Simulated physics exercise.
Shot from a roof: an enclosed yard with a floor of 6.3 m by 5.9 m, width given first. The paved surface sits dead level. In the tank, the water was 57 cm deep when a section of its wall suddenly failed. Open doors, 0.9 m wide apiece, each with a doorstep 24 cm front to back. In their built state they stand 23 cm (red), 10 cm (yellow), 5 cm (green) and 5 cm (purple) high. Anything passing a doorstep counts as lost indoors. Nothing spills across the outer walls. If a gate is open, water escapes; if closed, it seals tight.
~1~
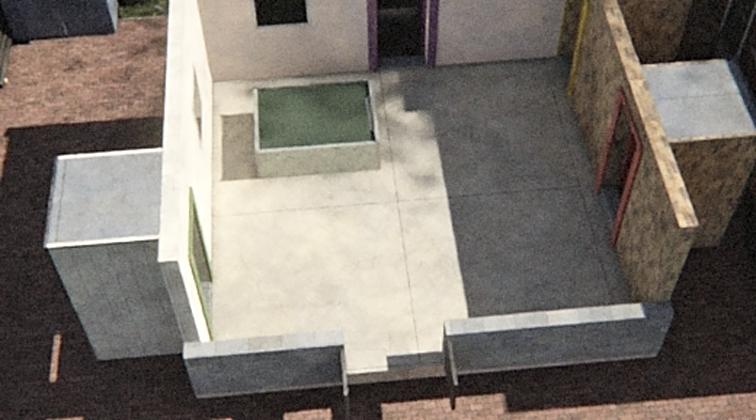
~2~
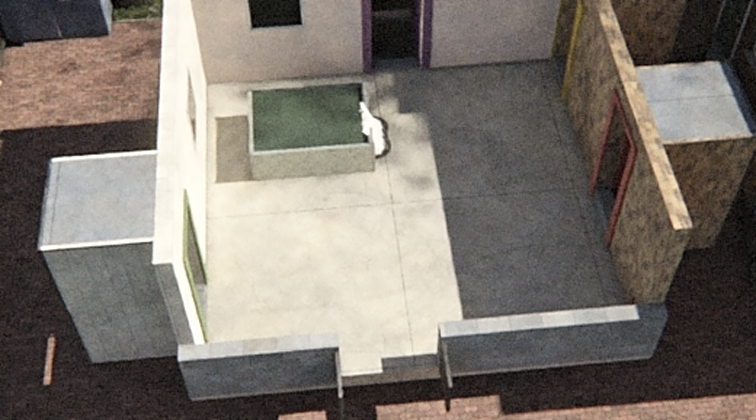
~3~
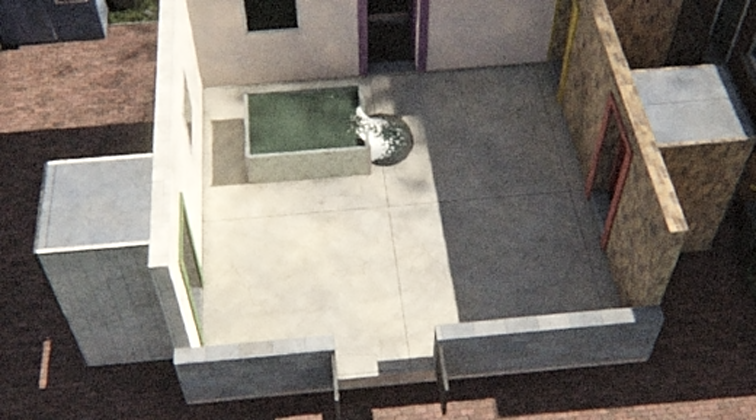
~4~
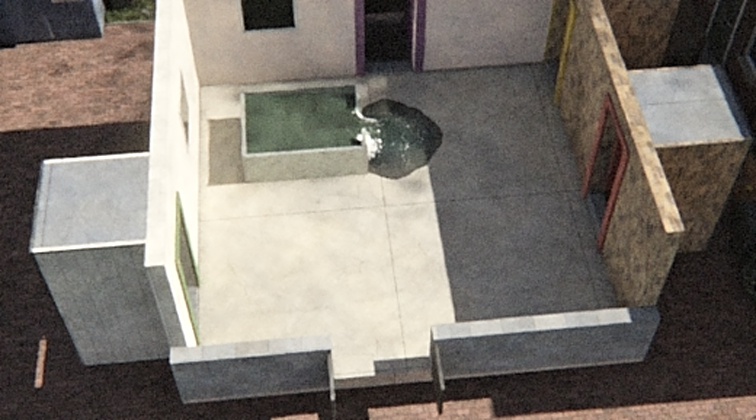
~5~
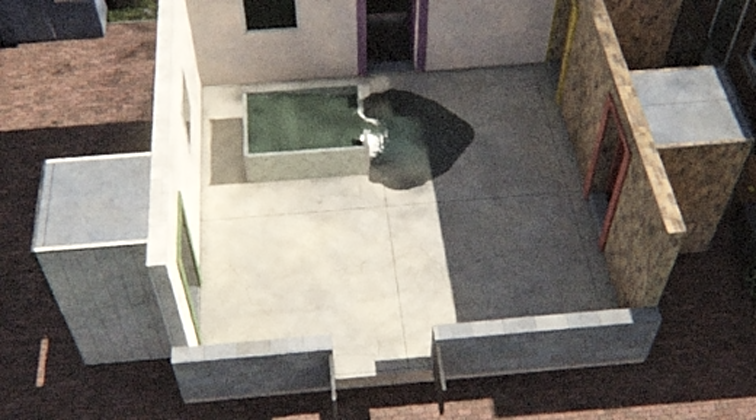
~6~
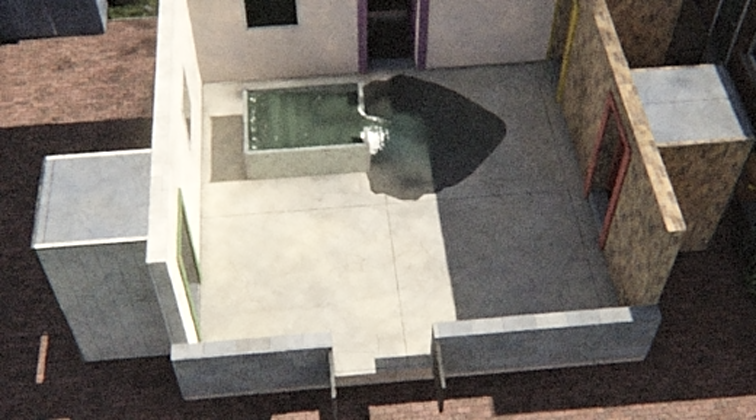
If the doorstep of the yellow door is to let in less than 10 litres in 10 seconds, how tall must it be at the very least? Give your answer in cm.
At the very least, close to 20 cm.
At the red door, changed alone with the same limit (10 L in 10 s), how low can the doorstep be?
At the red door you'd want roughly 7.5 cm.
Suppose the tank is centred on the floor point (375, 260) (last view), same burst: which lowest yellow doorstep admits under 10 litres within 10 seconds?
9.0 cm or thereabouts.
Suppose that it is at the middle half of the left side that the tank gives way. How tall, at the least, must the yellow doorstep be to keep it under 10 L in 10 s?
Near 11.0 cm.
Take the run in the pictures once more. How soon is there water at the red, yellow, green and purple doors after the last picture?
Red: 1.2 s; yellow: 0.7 s; green: 8.5 s; purple: 0.5 s.
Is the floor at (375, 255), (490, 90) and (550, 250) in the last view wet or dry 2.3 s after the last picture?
In order: Untouched, soaked, soaked.
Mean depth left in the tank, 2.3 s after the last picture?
Near 28 cm, averaged.
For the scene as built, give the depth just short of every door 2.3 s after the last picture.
In cm - red: 11, yellow: 20, green: 0, purple: 3.
Then, 0.7 s after the last picture water covers 25 % of the floor, deepest (30 cm) near (371, 136); it has not reached the yellow door.
Then, 2.3 s after the last picture water covers 35 % of the floor; 20 cm at the yellow door, 48 litres in over its 10 cm doorstep.
Then, 9.3 s after the last picture water covers 80 % of the floor, deepest (8 cm) near (605, 338); 7 cm at the yellow door, 84 litres in over its 10 cm doorstep.
At the yellow door as built, the water peaked near 23 cm, 1.9 s after the last picture.
With a doorstep of 18 cm, 16 litres would have come in within the 10 s; with 24 cm, 3 litres. So under 10 litres takes about 20 cm.
